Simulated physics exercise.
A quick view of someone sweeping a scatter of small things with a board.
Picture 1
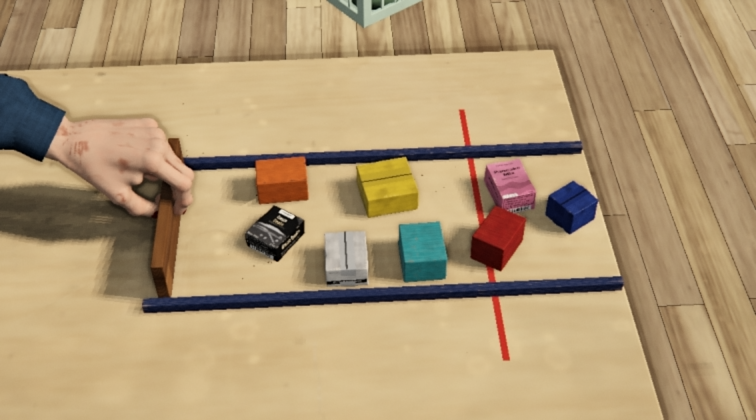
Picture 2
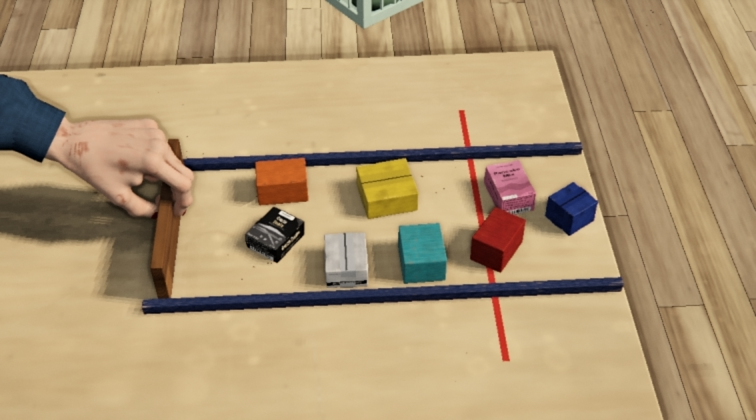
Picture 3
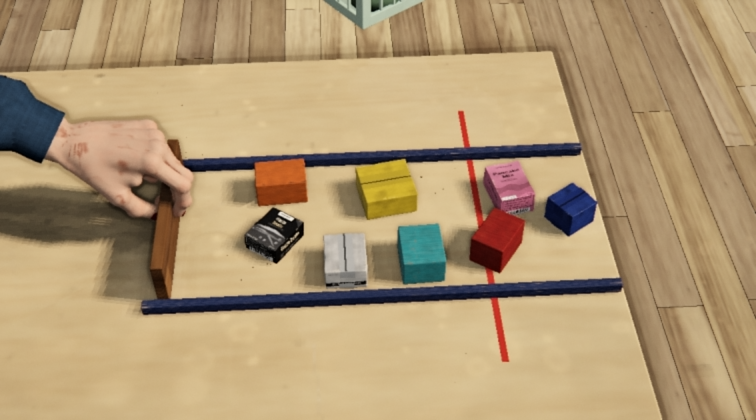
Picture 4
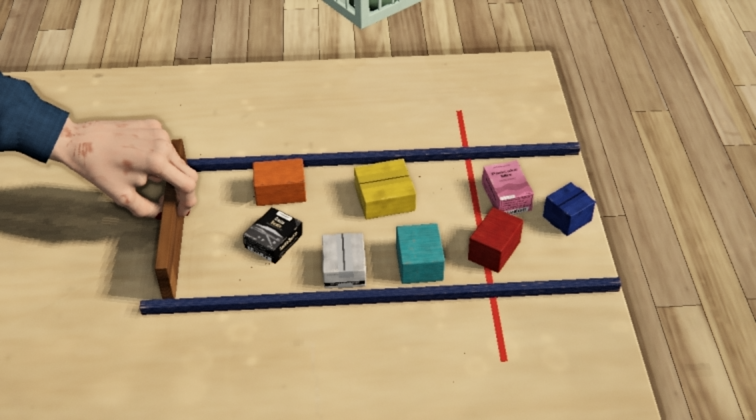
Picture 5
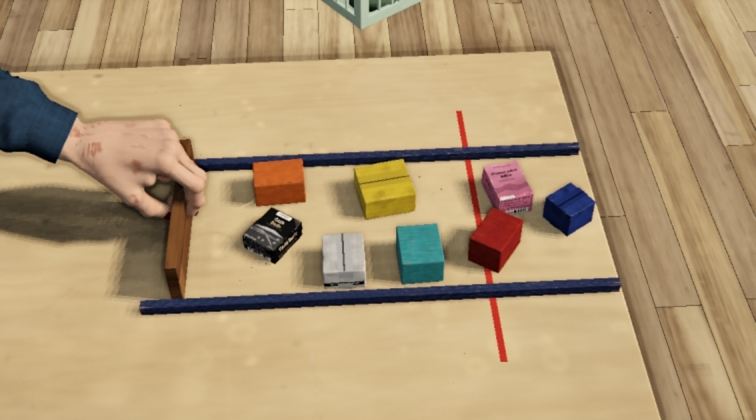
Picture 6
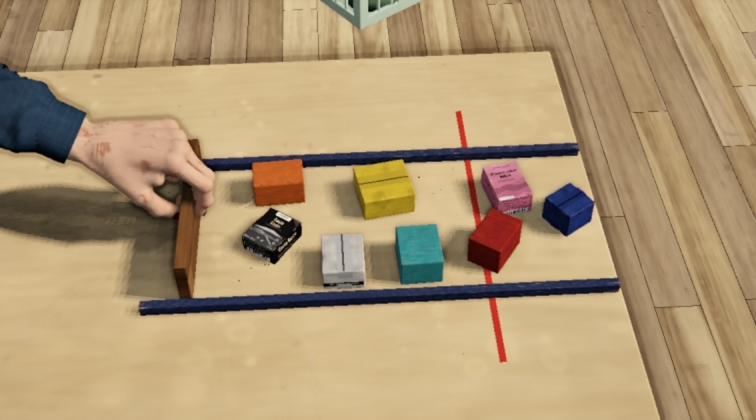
A hand in a dark blue sleeve grips an upright brown board at the left of a pale wooden tabletop, seen from above at an angle, with plank flooring beyond. Between two dark blue rails lie orange, yellow, black, white, turquoise, pink, red and blue blocks and boxes, the last few near a red line. The hand holds nearly still, then slides the board slightly rightward, touching nothing.
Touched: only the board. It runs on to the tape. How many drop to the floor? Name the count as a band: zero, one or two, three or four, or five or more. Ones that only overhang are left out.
The count falls in the one or two band.
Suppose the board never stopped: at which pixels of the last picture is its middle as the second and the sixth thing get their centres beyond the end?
Earlier crossing: About (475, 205); later crossing: About (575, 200).
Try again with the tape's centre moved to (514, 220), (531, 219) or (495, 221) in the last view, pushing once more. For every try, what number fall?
Per try: 3; 4; 2.
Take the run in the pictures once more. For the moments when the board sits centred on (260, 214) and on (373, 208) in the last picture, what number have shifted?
The number moved is 2 and then 5.
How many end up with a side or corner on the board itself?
My count gives 3.
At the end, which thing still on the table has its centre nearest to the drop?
Closest in the end is the pink box.
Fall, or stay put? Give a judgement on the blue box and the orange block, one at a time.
The blue box is gone, and the orange block stays put.
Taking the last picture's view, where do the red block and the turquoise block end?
Final spots - red block (583, 234), turquoise block (550, 258).
A little later, none off yet; blue box at rest near (568, 209); pink box at rest near (507, 189); red block at rest near (495, 240).
Next, none off yet; blue box at rest near (568, 209); pink box at rest near (509, 189); red block at rest near (497, 240).
When it is over, the number that fall off is one or two; down, blue box.
